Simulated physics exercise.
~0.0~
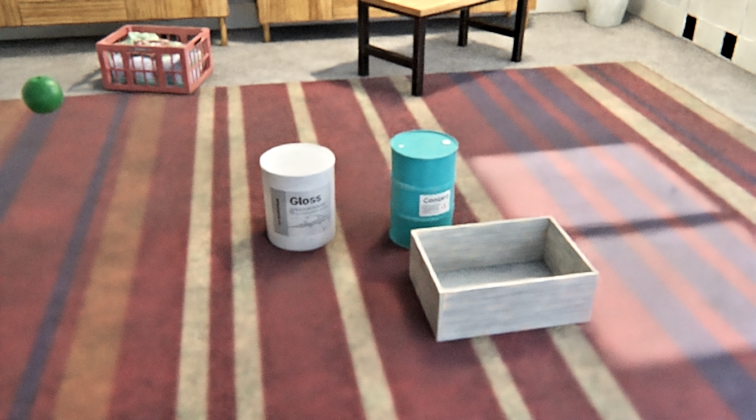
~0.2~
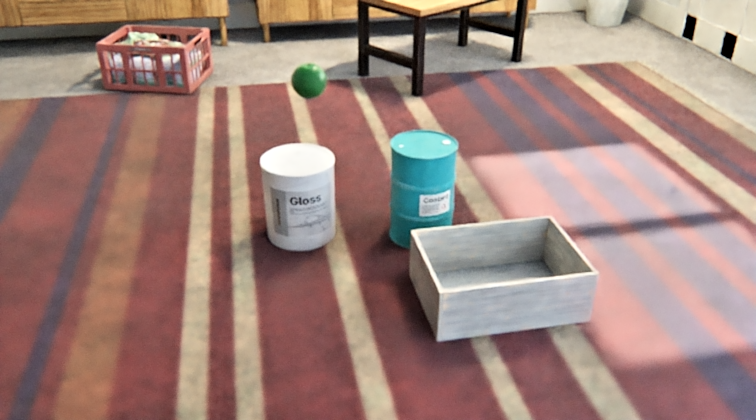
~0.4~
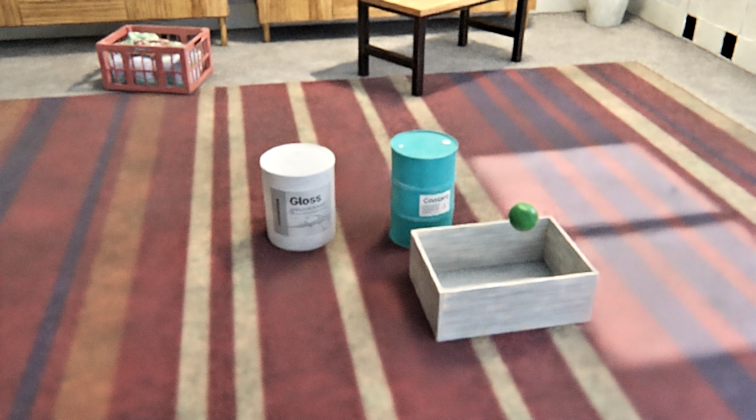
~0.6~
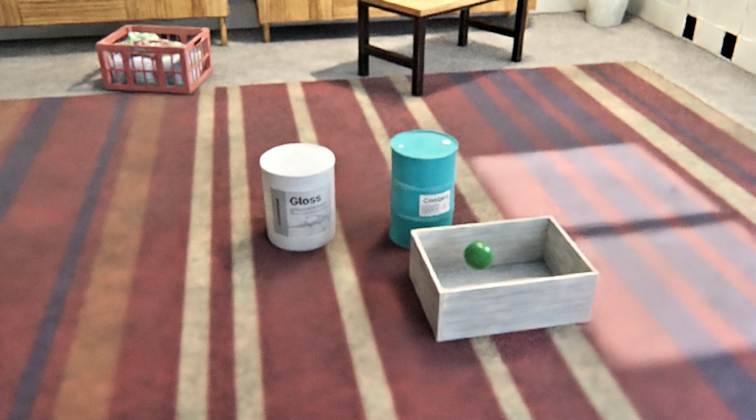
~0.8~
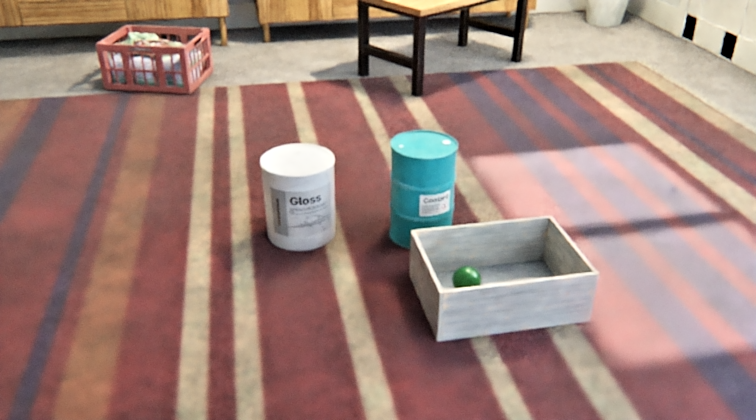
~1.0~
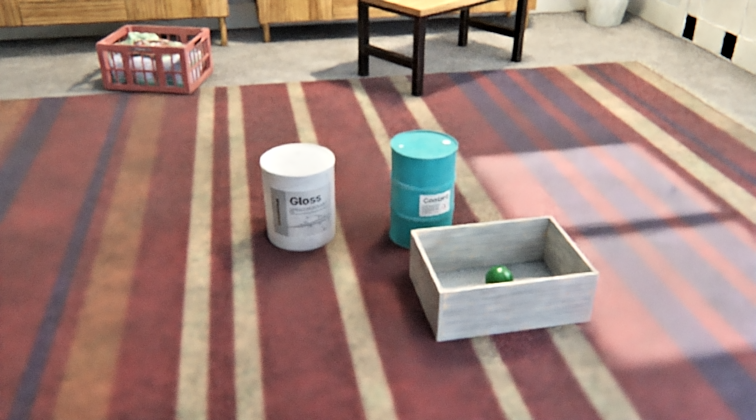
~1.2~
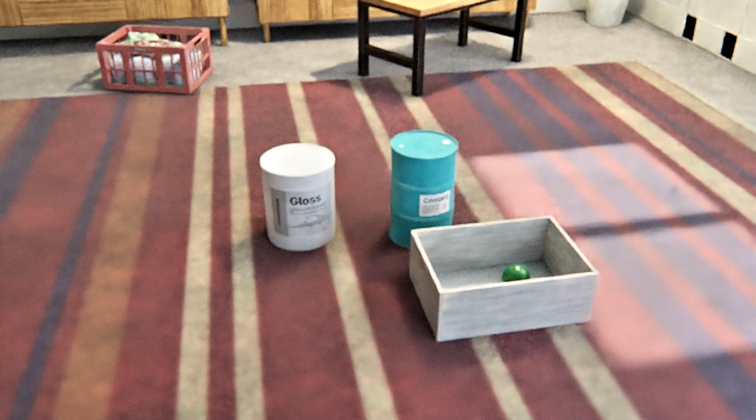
A green apple flew in from the left, passed above a white pail and a turquoise canister, and dropped into the open box, where it shifted left, then back right, and ended up inside while the pail and canister stayed put.
